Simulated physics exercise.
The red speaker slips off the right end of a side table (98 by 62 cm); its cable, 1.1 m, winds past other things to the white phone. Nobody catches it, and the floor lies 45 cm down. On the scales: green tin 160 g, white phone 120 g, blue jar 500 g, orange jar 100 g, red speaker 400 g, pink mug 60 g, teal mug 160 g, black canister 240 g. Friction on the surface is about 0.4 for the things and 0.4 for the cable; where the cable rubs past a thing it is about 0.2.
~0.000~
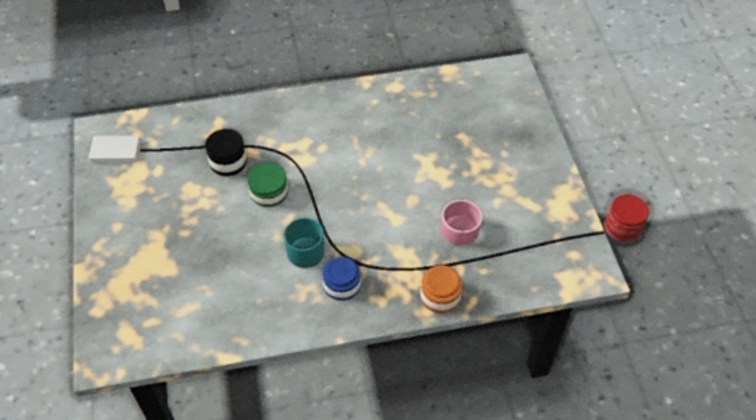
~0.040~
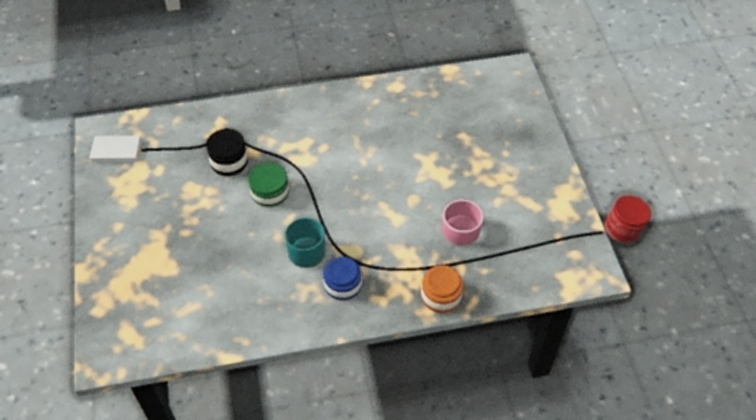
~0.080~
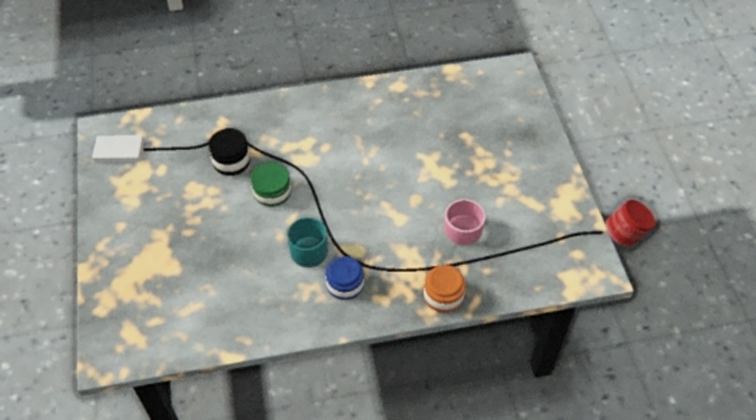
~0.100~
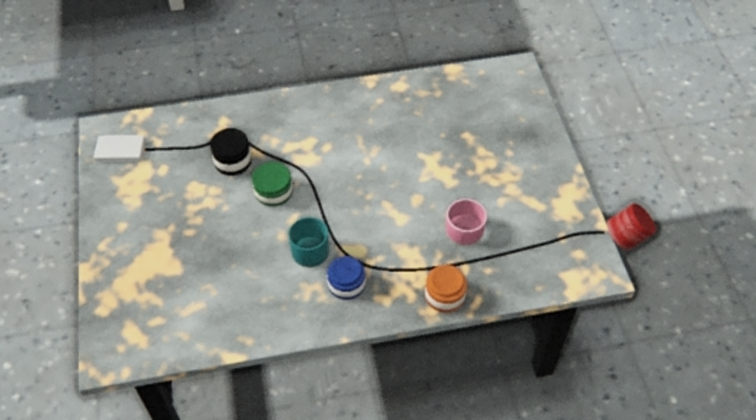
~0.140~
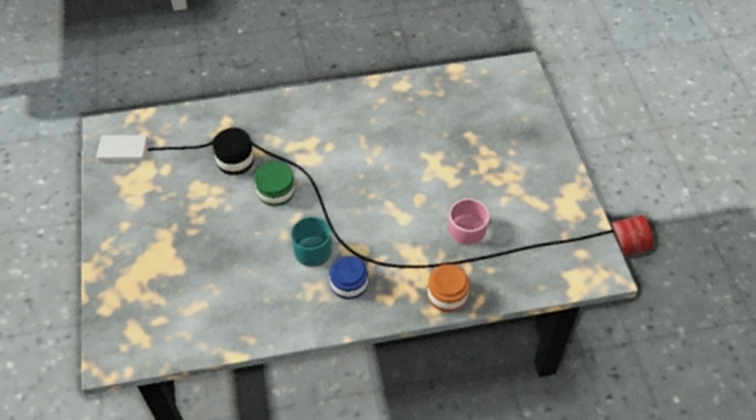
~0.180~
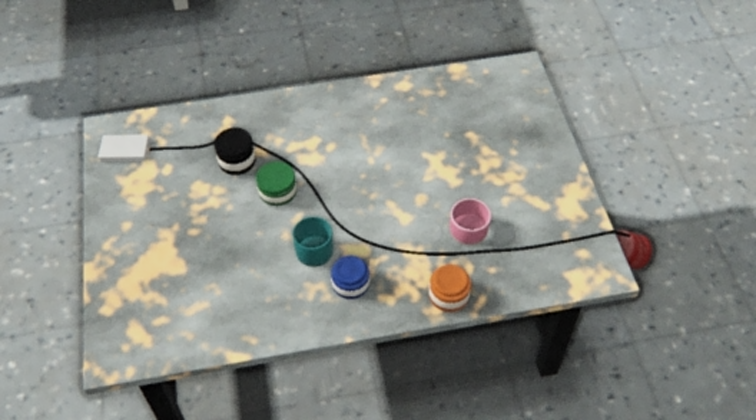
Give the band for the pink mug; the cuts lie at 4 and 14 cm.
Verdict: The pink mug reaches the top band.
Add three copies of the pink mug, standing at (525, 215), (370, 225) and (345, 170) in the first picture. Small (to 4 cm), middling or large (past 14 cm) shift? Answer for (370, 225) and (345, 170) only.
In turn: Large, small.
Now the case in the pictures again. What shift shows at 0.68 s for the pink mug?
Pink mug 40 cm.
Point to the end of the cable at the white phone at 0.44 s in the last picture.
At about (233, 148).
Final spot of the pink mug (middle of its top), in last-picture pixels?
At about (531, 62).
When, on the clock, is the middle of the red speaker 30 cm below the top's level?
That is: 0.38 s.
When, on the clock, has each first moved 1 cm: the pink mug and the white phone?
Pink mug 0.24 s, white phone 0.26 s.
By 0.4 s, the cable's tail end at (233, 148); pink mug 28 cm off its start, white phone 17 cm off its start, red speaker over the edge.
By 0.7 s, the cable's tail end at (279, 147); pink mug 42 cm off its start, white phone 30 cm off its start, red speaker over the edge.
By 0.9 s, the cable's tail end at (279, 147); pink mug 42 cm off its start at (531, 62), white phone 30 cm off its start at (274, 125), red speaker over the edge.
By 1.2 s, the cable's tail end at (279, 147); pink mug 42 cm off its start, white phone 30 cm off its start, red speaker over the edge.
By 2.4 s, the cable's tail end at (279, 147); pink mug 42 cm off its start at (531, 62), white phone 30 cm off its start at (274, 125), red speaker over the edge, black canister 4 cm off its start at (250, 152).
